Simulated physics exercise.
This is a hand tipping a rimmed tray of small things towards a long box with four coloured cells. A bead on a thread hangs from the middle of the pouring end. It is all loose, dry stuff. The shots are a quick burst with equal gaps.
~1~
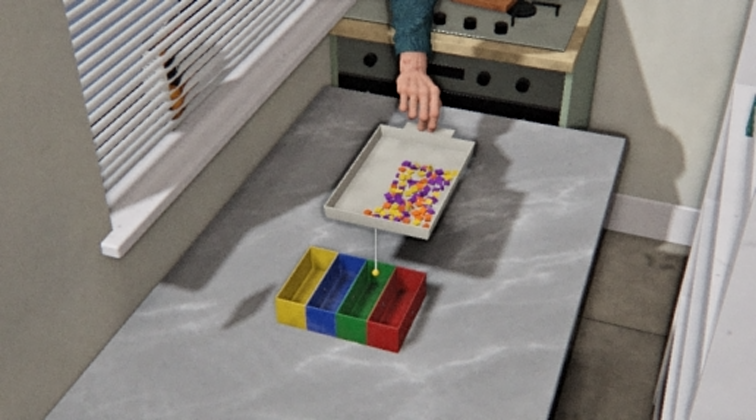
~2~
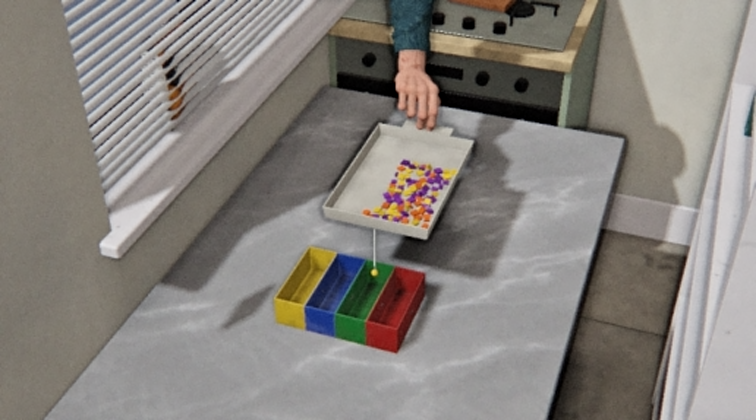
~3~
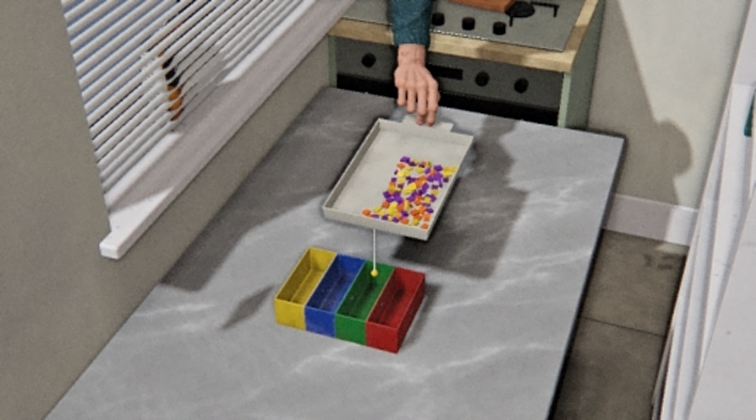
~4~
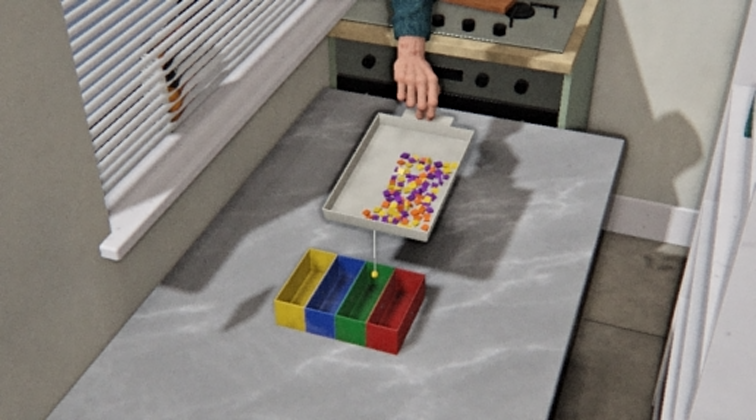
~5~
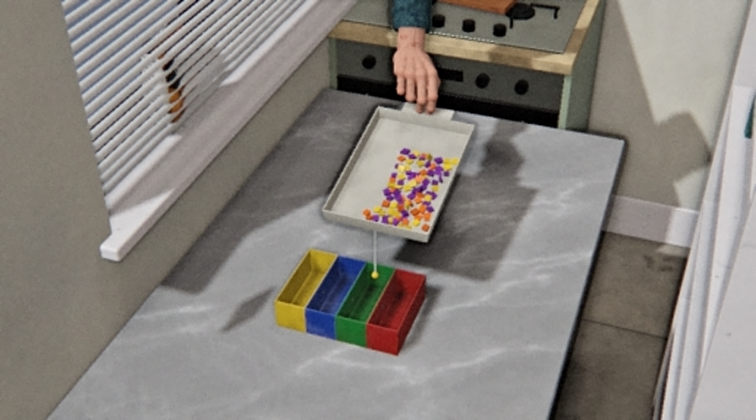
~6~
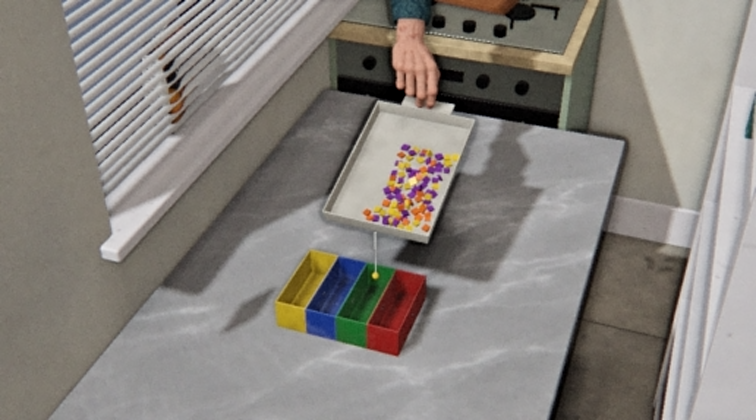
A hand slowly tilting a rimmed tray of small colourful tiles above a box with yellow, blue, green and red cells.
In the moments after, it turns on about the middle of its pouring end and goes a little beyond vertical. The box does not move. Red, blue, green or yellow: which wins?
Fullest: The red cell.
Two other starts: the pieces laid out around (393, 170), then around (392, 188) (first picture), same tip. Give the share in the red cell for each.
The first gives 30 %, the second 30 %.
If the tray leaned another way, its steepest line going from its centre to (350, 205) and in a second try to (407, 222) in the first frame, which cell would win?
One: Blue. Two: The red cell.
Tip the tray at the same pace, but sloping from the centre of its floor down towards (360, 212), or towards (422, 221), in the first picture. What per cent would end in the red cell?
Roughly 0 per cent, and 50 per cent.
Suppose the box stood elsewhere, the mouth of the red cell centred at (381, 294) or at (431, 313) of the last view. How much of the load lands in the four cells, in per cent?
Near 50 % and 100 %.
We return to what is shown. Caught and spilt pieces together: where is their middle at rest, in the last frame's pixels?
At about (388, 330).
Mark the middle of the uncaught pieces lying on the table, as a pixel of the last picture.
Roughly at (442, 351).
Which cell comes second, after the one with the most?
Second comes the green one.
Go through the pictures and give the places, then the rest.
Corners of the pouring end (327, 206) and (428, 228), level; middle of the load (416, 196), mosaic tiles; bead on its thread (376, 273); yellow cell (291, 312); blue cell (321, 319); green cell (352, 327); red cell (383, 335), in the first frame.
Corners of the pouring end (325, 206) and (427, 228), level; middle of the load (415, 196), in the second frame.
Corners of the pouring end (325, 207) and (426, 229), tipped barely, level across its low end; middle of the load (415, 194), in the third frame.
Corners of the pouring end (325, 208) and (426, 231), tipped a little, level across its low end; middle of the load (415, 193), in the fourth frame.
Corners of the pouring end (325, 209) and (427, 232), tipped a little, level across its low end; middle of the load (415, 191), in the fifth frame.
Corners of the pouring end (325, 210) and (427, 234), tipped a little, level across its low end; middle of the load (416, 189); yellow cell (291, 315); blue cell (321, 323); green cell (351, 330); red cell (383, 338), in the sixth frame.
Just after the last frame, tray tipped steeply; almost all on the tray; just a few falling or outside the box.
A moment on, tray tipped right over; the larger part on the tray; about a tenth in the red cell; just a few in the green cell; about a tenth falling or outside the box.
Further on, tray tipped past a quarter turn; roughly half in the red cell; roughly a quarter in the green cell; about a tenth in the blue cell; roughly a quarter falling or outside the box.
When it is over, tray tipped past a quarter turn; roughly half in the red cell; roughly a quarter in the green cell; about a tenth in the blue cell; not one in the yellow cell; roughly a quarter outside the box.
